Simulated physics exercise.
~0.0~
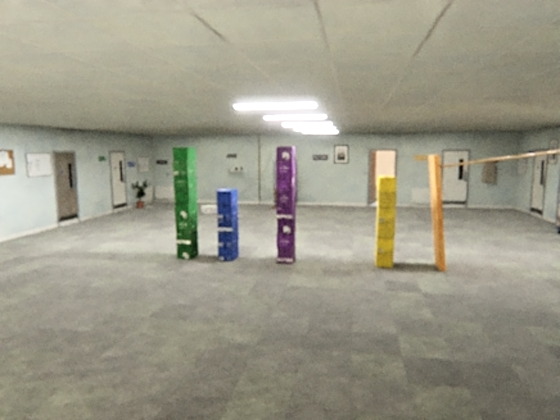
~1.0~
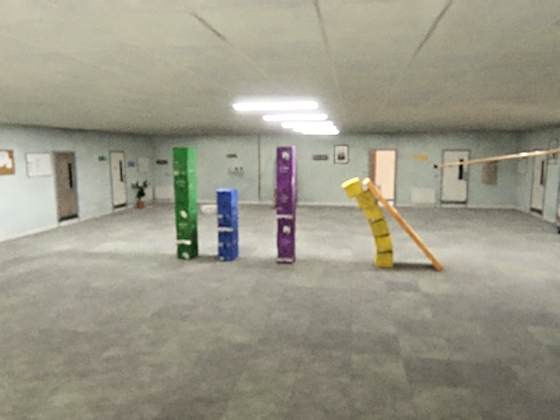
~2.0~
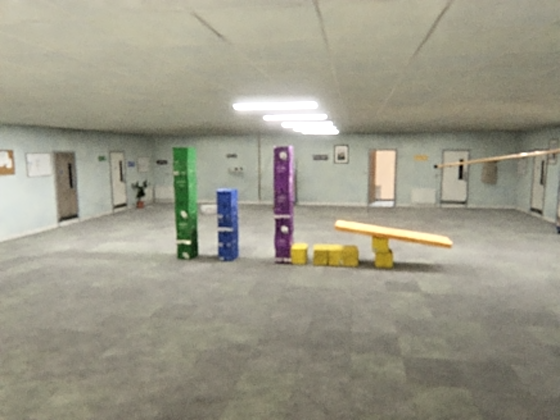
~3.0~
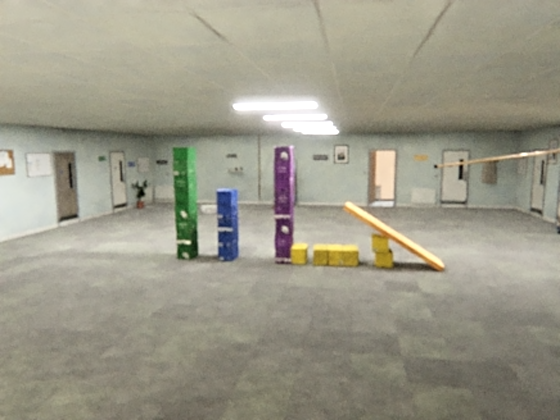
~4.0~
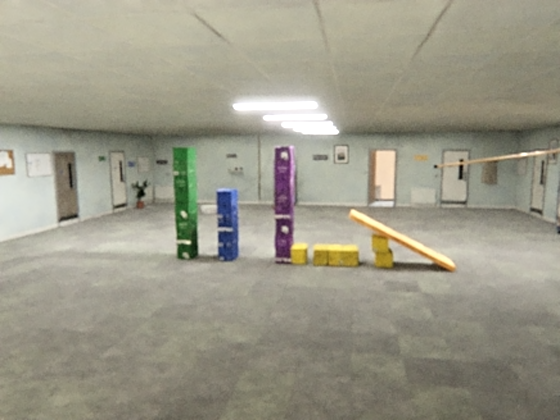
A tall purple pile of taped cartons stands in the middle of a wide, grey-carpeted room, seen from a still camera, with green and blue piles to its left and a yellow one to its right. An upright orange board beside the yellow pile tips left against it. The yellow pile bends over and topples leftward, its upper cartons ending in a row on the floor by the purple pile's foot. The board swings nearly flat over the yellow cartons still stacked, then tilts down to the right. It ends slanting against them, while purple, blue and green stay standing.
